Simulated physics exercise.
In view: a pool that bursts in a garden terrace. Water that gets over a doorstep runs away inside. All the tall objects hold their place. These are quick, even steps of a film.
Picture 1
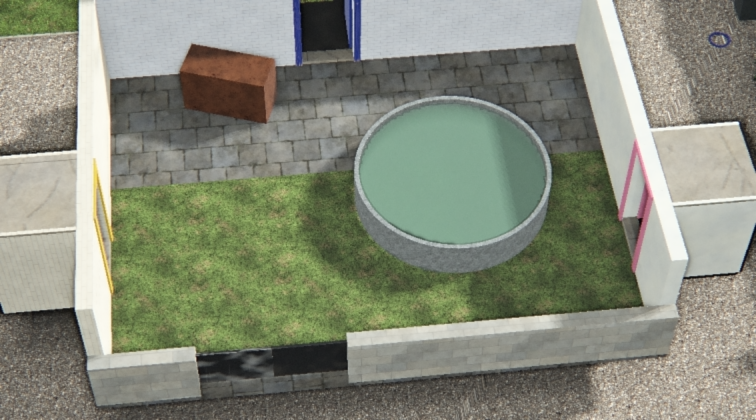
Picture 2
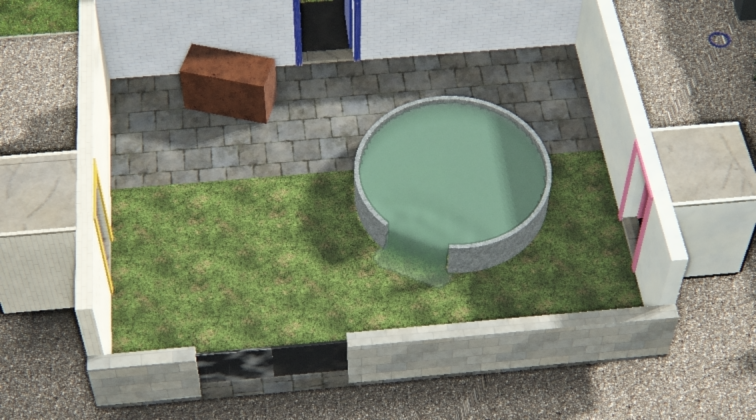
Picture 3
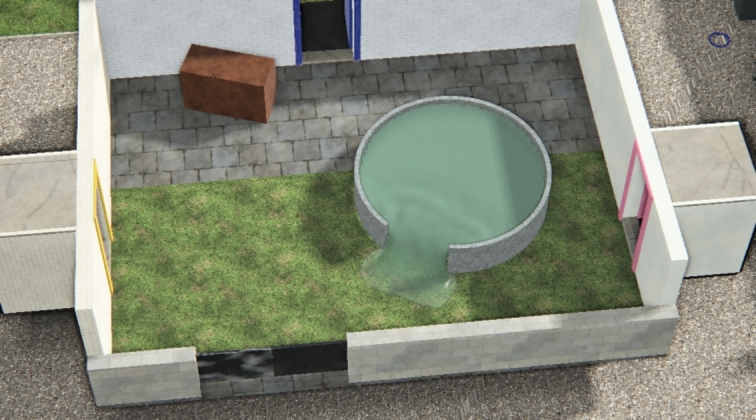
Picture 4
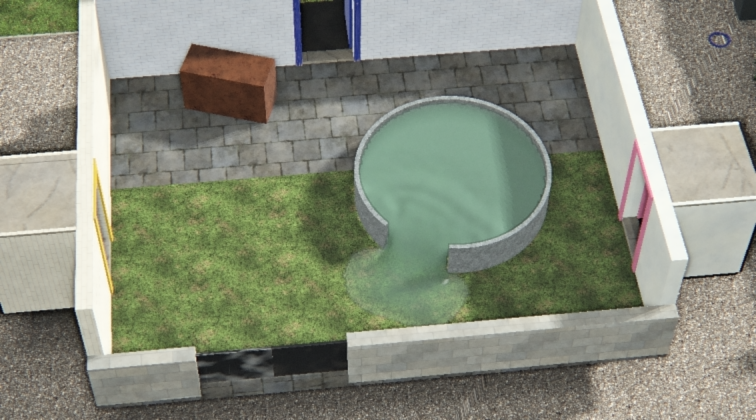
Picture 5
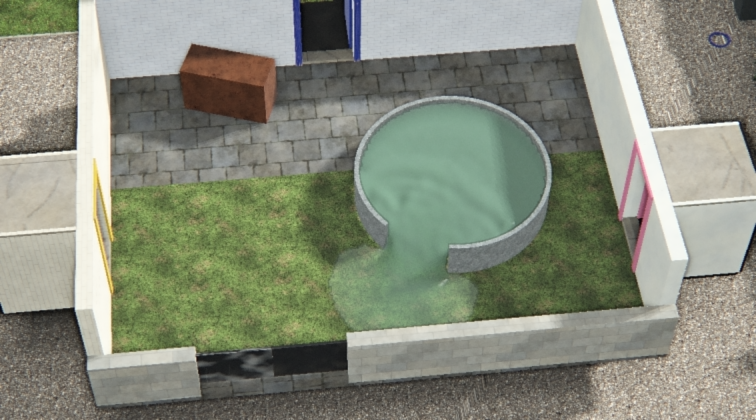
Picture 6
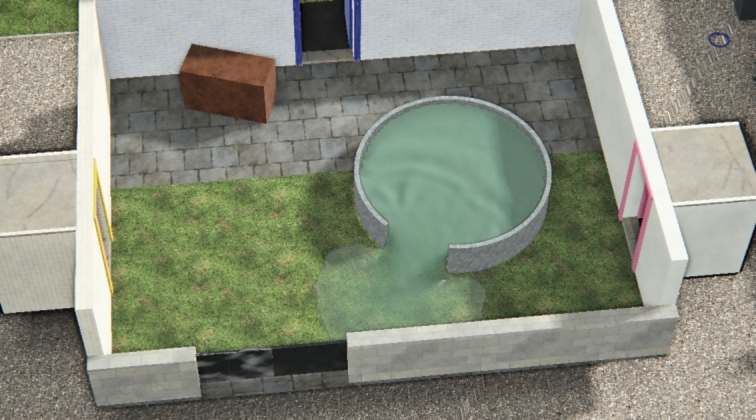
Green water lies still in a round grey pool on a walled lawn, with a rusty brown box on the paving behind. A gap opens in the pool's front wall and water pours through onto the grass, fanning out toward the low front wall while ripples cross the pool.
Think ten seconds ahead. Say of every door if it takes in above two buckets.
One by one: The blue door holds within the limit; the yellow door holds within the limit; the pink door holds within the limit.
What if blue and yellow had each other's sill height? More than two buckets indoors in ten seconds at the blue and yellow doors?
Blue is under, yellow lets more in.
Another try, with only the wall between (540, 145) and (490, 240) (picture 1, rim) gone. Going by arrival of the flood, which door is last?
Last comes the yellow-painted one.
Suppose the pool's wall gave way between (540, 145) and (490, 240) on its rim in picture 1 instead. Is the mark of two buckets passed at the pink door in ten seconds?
In short: The pink door goes over.
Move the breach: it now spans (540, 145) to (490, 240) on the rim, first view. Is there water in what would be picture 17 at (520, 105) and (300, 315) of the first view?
One after the other: Flooded, dry.
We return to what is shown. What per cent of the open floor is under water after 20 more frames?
Near 40 in a hundred.
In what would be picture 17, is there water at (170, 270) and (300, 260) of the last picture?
One after the other: Clear, awash.
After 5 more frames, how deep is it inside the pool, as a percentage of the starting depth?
About 82 per cent.
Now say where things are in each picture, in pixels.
In the first frame, the round pool at (453, 172) is whole and still.
In the second frame, water pours out at (416, 255) and has run to (380, 253).
In the third frame, water pours out at (416, 256) and has run to (438, 302).
In the fourth frame, water pours out at (416, 256) and has run to (437, 322).
In the fifth frame, the front is at a hidden place, out from the gap at (416, 256).
In the sixth frame, the front is at a hidden place, out from the gap at (416, 255).
A moment on, water covers 15 % of the floor; the blue door not reached, the yellow door not reached, the pink door not reached.
Next, water covers 20 % of the floor; the blue door not reached, the yellow door not reached, the pink door not reached.
Then, water covers 40 % of the floor; the blue door not reached, the yellow door not reached, the pink door not reached.
Later, water covers 65 % of the floor; the blue door not reached, the yellow door wet at the sill, nothing in, the pink door wet at the sill, nothing in.
In the end, water covers 90 % of the floor; the blue door wet at the sill, nothing in, the yellow door wet at the sill, nothing in, the pink door wet at the sill, nothing in.
